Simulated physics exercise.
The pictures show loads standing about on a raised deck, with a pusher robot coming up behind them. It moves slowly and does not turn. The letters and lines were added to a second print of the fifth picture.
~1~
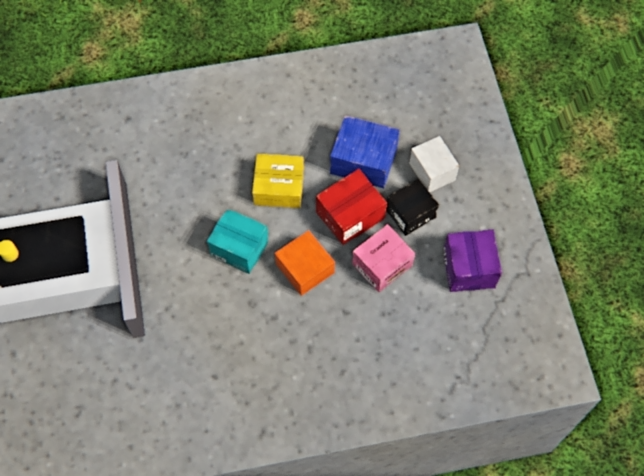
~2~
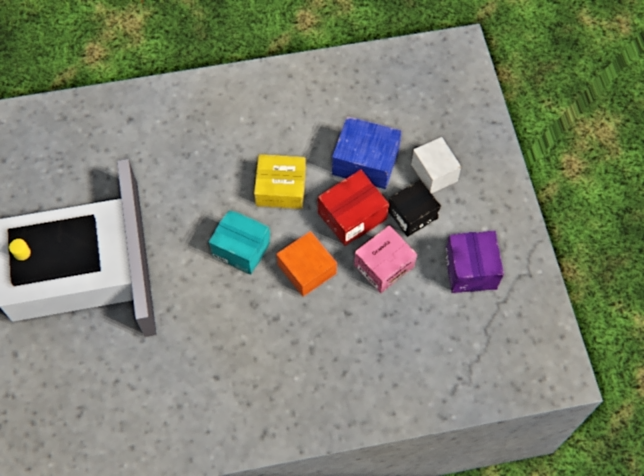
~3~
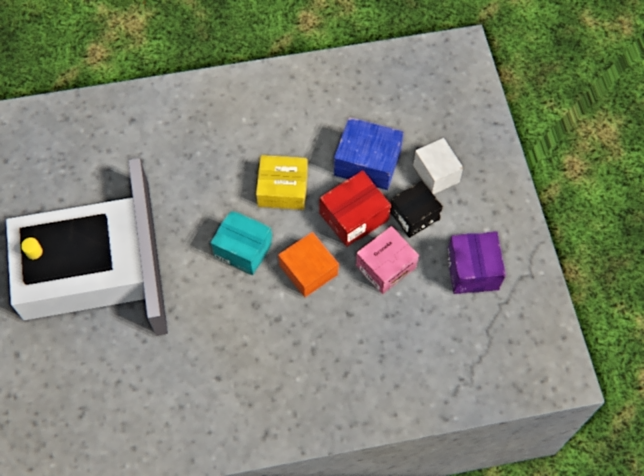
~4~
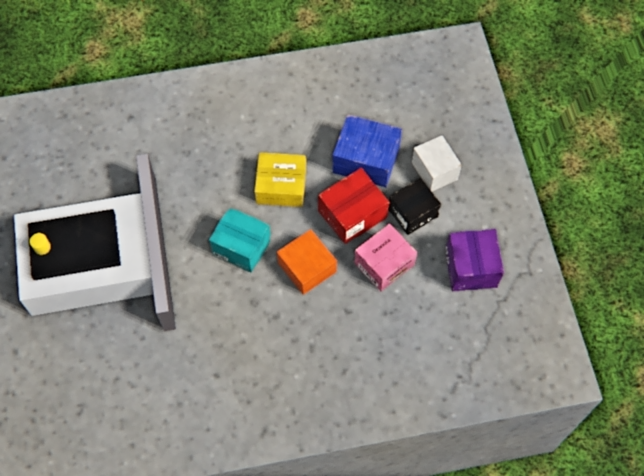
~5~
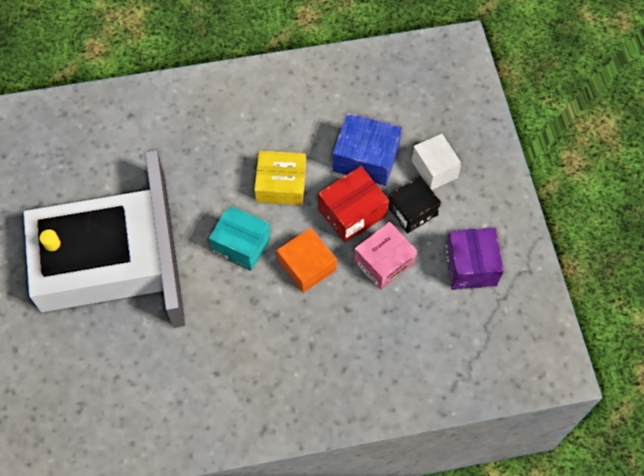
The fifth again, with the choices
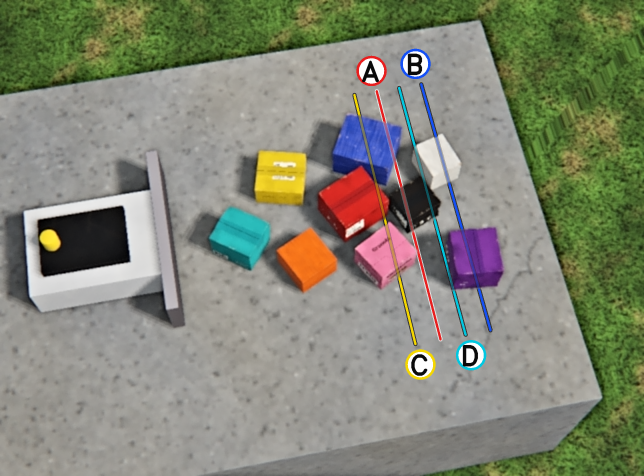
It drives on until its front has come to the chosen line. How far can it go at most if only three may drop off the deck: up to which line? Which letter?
No farther than B.
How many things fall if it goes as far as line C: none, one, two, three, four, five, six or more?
The count is none.
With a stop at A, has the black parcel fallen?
No.
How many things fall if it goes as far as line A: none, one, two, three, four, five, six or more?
By then, none.
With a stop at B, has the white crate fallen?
Yes.
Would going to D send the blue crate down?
By then, no.
On the marked copy, A at (407, 208); B at (454, 200); C at (383, 212); D at (430, 204).
Taking B. A third of the way, robot (200, 220); yellow parcel (292, 175); orange crate (322, 266).
Two thirds of the way, robot (307, 202); white crate (483, 159); black parcel (492, 198).
When it is over, robot (387, 188); purple box over the edge; white crate over the edge; three fallen.
As for the rest, A is within the limit but short; C is within the limit but short; D is within the limit but short.
